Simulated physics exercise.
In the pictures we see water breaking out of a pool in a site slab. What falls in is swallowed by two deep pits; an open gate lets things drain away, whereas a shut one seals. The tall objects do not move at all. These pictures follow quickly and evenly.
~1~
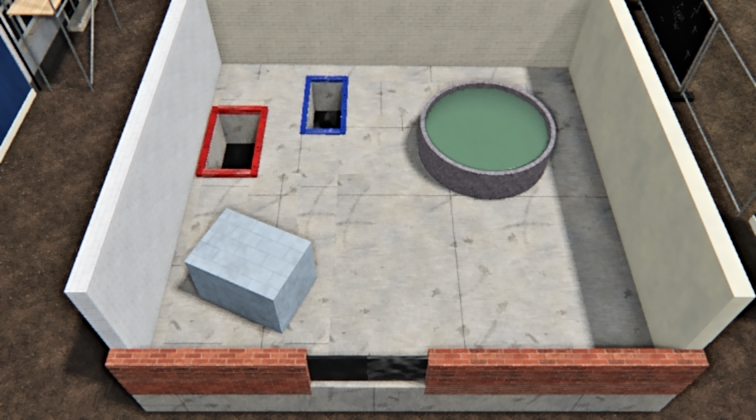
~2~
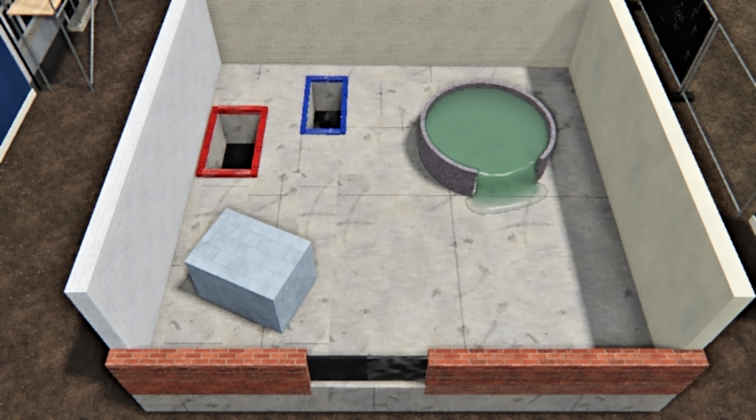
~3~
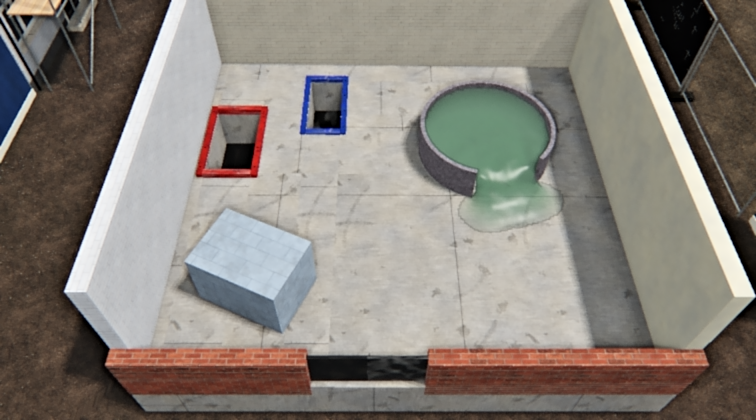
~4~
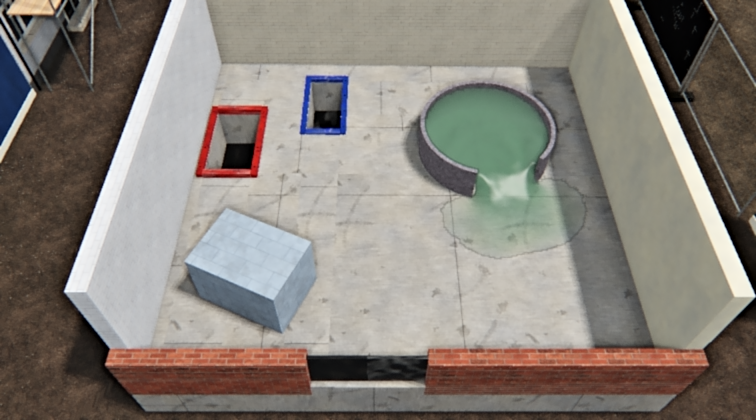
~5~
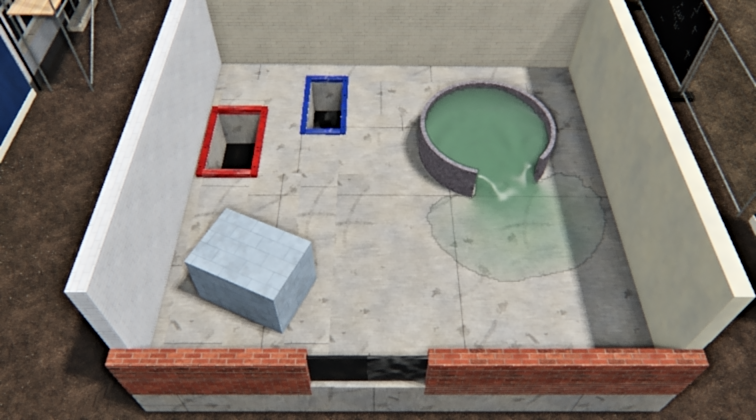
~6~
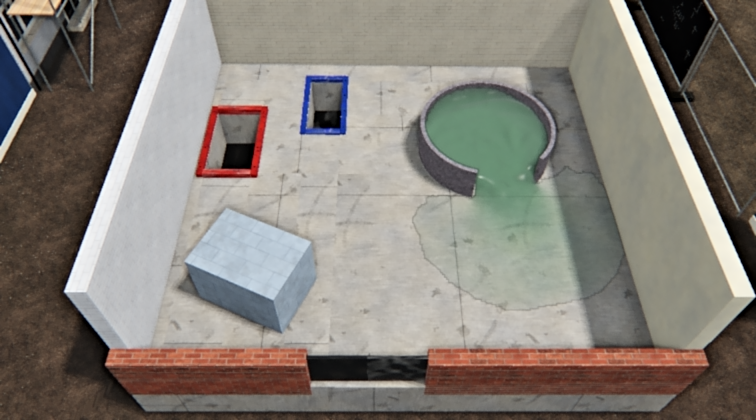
Green water sits still in a round, stone-walled pool, then breaks out through a gap in the front of its wall. It pours onto the concrete slab and spreads into a wide, thin puddle toward the front and both sides, while the pale block and the red- and blue-rimmed pits stay unchanged.
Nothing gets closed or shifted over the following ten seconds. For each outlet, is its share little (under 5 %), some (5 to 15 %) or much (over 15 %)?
Shares: The gate gets little; the blue pit gets little; the red pit gets little.
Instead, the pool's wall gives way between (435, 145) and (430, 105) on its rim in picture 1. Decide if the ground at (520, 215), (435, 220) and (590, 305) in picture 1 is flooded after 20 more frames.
First spot spared, second spot spared, third spot spared.
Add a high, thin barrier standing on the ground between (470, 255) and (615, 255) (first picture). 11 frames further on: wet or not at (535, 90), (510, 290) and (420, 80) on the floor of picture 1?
Taking the three spots in the order asked, they are bone-dry, bone-dry and bone-dry.
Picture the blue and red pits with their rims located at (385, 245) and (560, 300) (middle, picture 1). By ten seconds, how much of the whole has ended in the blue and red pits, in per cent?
For blue, 0 in a hundred; for red, 25 in a hundred.
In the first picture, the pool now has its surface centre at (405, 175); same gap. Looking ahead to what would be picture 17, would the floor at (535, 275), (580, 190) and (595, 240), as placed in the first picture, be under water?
Taking them as they were asked, they come out soaked, bone dry, bone dry.
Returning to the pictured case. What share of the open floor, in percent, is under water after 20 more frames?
It comes to 35 per cent.
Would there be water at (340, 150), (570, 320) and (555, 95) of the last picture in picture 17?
In turn, the three spots are high and dry, soaked and high and dry.
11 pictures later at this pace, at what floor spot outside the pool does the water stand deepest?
Deepest point: Roughly (653, 372).
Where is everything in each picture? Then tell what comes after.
The first picture shows still water in the round pool at (487, 128).
In the second picture, water pours out at (508, 188) and has run to (541, 188).
In the third picture, water pours out at (507, 189) and has run to (558, 201).
In the fourth picture, water pours out at (507, 190) and has run to (478, 249).
In the fifth picture, water pours out at (507, 189) and has run to (576, 262).
In the sixth picture, water pours out at (507, 189) and has run to (594, 288).
A moment on, water covers 25 % of the floor; the gate 0 %, the blue pit 0 %, the red pit 0 %.
Next, water covers 25 % of the floor; the gate 0 %, the blue pit 0 %, the red pit 0 %.
Then, water covers 35 % of the floor; the gate 0 %, the blue pit 0 %, the red pit 0 %.
Later, water covers 60 % of the floor; the gate 0 %, the blue pit 0 %, the red pit 0 %.
In the end, water covers 90 % of the floor; the gate 0 %, the blue pit 0 %, the red pit 0 %.
